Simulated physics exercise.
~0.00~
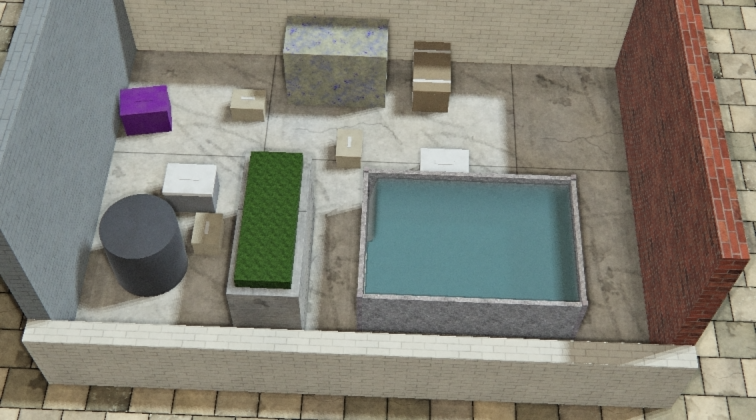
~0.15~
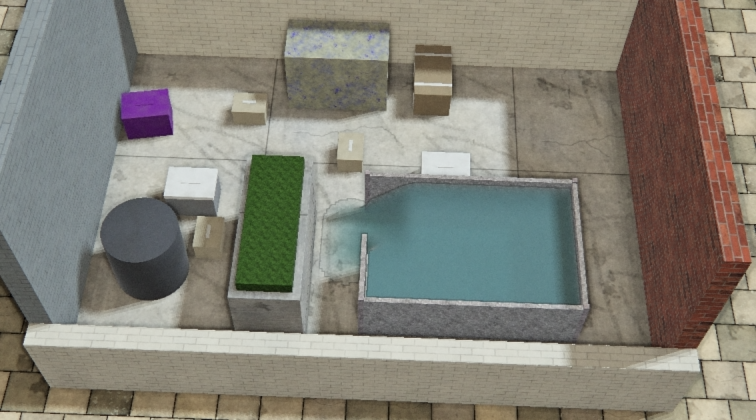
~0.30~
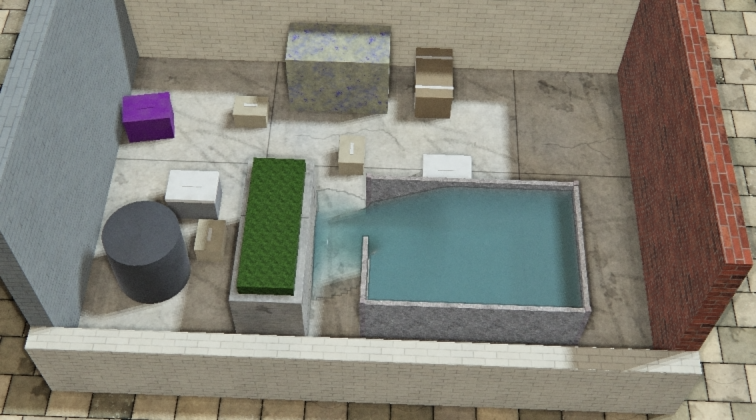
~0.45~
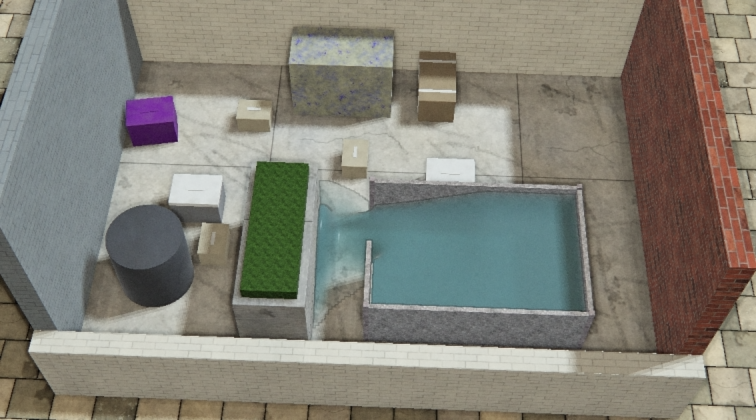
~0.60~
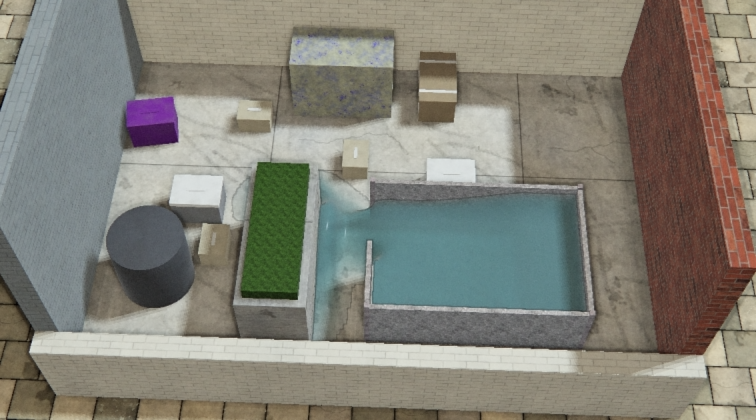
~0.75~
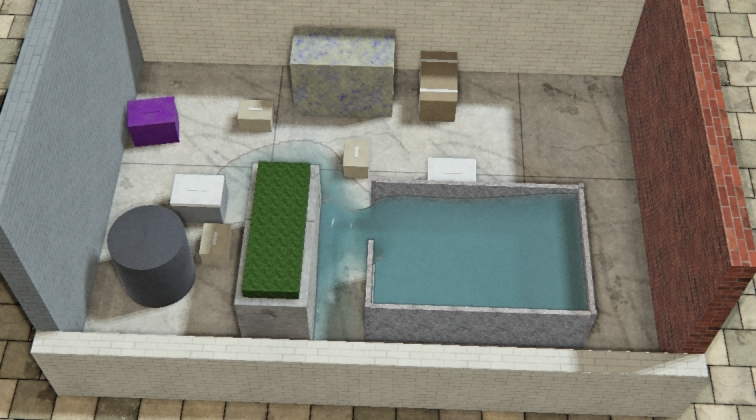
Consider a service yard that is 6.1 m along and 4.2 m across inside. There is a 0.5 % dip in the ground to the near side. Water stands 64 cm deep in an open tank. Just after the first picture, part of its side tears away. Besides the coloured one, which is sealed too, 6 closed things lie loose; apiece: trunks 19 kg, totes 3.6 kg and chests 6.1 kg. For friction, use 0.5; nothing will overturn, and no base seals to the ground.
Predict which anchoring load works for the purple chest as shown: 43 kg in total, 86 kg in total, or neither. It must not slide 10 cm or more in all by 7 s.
Lightweight loses, heavyweight wins.
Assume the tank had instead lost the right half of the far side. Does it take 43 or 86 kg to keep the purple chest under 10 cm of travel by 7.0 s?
In that case the lighter mass suffices.
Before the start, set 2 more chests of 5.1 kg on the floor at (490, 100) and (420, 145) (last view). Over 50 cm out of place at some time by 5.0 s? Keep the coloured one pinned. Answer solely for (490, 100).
It is less.
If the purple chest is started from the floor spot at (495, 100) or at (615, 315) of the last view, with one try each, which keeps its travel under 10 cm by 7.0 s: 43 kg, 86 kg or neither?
Respectively, first option suffices; second option only.
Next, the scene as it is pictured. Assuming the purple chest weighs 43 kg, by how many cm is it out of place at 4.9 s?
50 cm.
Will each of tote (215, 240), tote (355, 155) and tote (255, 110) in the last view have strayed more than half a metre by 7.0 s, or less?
In sequence the three objects are farther, farther and farther.
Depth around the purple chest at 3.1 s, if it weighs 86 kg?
Roughly 16 cm.
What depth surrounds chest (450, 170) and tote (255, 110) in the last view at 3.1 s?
First roughly 2 cm, second roughly 25 cm.
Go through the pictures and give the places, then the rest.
The purple chest at (143, 100) rests on the ground; 3.3 m2 under water; 0 of 7 have shifted, in the first frame.
The purple chest at (145, 104), on the bottom; 3.8 m2 under water; 0 of 7 have shifted, in the second frame.
The purple chest at (146, 107), on the bottom; 4.1 m2 under water; 0 of 7 have shifted, in the third frame.
The purple chest at (150, 111), on the bottom; 4.5 m2 under water; 0 of 7 have shifted, in the fourth frame.
The purple chest at (150, 111), on the bottom; water covers 5.0 m2; 0 of 7 have shifted, in the fifth frame.
The purple chest at (151, 111), on the bottom; water covers 5.9 m2; 0 of 7 have shifted, in the sixth frame.
After 1.4 s the purple chest would be 0 cm from its start with 43 kg and 0 cm from its start with 86 kg; 2 cm of water round it then.
After 3.1 s the purple chest would be 27 cm from its start with 43 kg and 0 cm from its start with 86 kg; 16 cm of water round it then.
After 4.9 s the purple chest would be 48 cm from its start with 43 kg and 0 cm from its start with 86 kg; 10 cm of water round it then.
After 7.0 s the purple chest would be 48 cm from its start with 43 kg and 0 cm from its start with 86 kg; 10 cm of water round it then.
